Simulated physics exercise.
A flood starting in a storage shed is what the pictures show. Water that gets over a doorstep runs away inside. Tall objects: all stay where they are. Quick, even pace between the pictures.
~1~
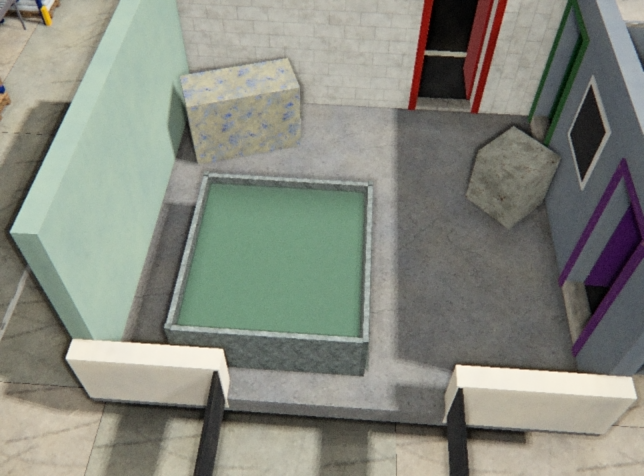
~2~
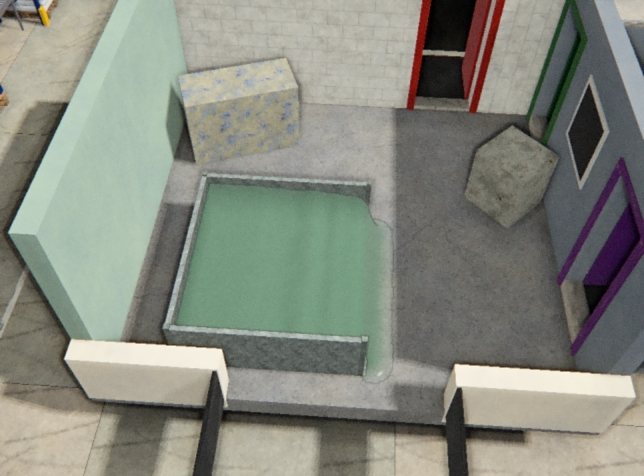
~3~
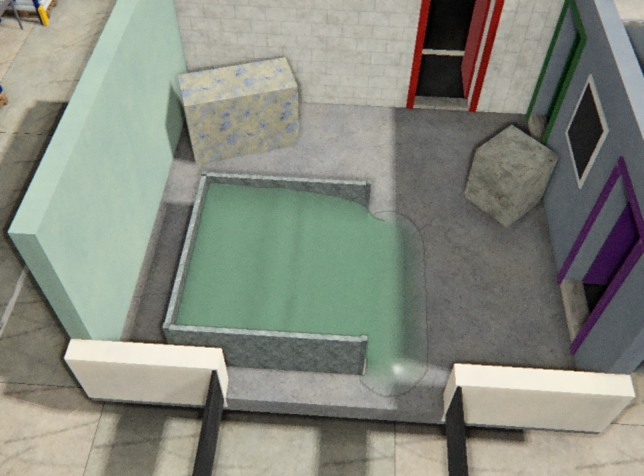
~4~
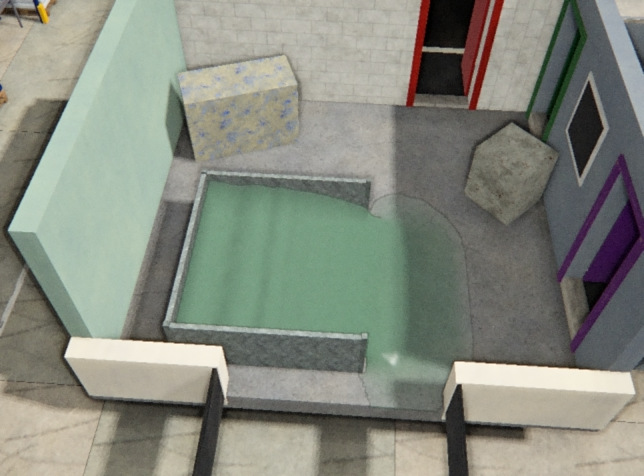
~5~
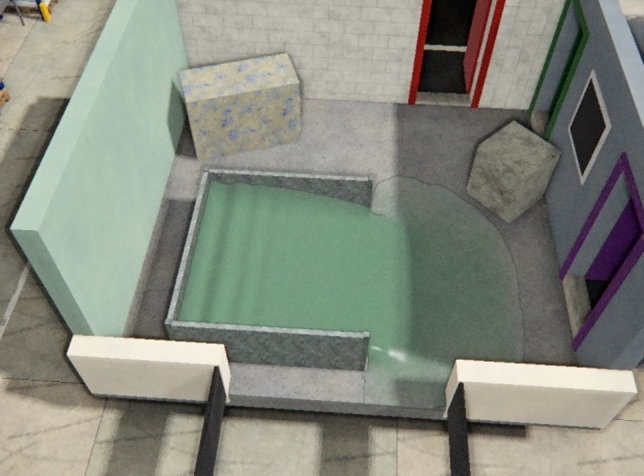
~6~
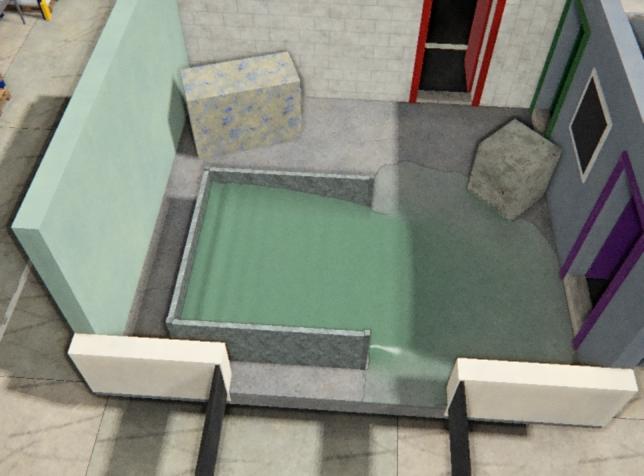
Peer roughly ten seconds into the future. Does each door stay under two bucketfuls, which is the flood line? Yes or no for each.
Purple door - no, it floods; green door - yes, stays under; red door - no, it floods.
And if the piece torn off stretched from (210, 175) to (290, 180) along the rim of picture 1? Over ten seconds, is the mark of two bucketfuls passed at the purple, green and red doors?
Well, the purple door comes up short, the green door overshoots, and the red door overshoots.
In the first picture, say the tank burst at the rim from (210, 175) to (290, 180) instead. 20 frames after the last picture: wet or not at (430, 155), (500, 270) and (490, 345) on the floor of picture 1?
Respectively: Drenched, drenched and parched.
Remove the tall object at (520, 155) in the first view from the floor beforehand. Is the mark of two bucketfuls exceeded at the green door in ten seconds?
Green exceeds it.
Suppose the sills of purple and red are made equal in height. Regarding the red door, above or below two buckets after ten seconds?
With the sills swapped, I'd say the red door comes in under the cap.
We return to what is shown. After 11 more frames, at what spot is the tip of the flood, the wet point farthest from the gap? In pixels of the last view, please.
At roughly (525, 113).
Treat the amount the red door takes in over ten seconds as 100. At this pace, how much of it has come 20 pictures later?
Around 15 in a hundred.
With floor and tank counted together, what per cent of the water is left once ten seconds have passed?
64 %.
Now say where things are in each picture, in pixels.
In the first frame, still water in the tank at (279, 253).
In the second frame, the front is at a hidden place, out from the gap at (362, 279).
In the third frame, the front is at a hidden place, out from the gap at (361, 281).
In the fourth frame, water pours out at (361, 281) and has run to a hidden place.
In the fifth frame, water pours out at (363, 279) and has run to a hidden place.
In the sixth frame, the front is at (546, 246), out from the gap at (364, 278).
A moment on, water covers 40 % of the floor; the purple door far over two buckets in, the green door not reached, the red door not reached.
Next, water covers 50 % of the floor; the purple door far over two buckets in, the green door wet at the sill, nothing in, the red door not reached.
Then, water covers 60 % of the floor; the purple door far over two buckets in, the green door wet at the sill, nothing in, the red door under two buckets in.
Later, water covers 85 % of the floor; the purple door far over two buckets in, the green door wet at the sill, nothing in, the red door far over two buckets in.
In the end, water covers 95 % of the floor; the purple door far over two buckets in, the green door wet at the sill, nothing in, the red door far over two buckets in.
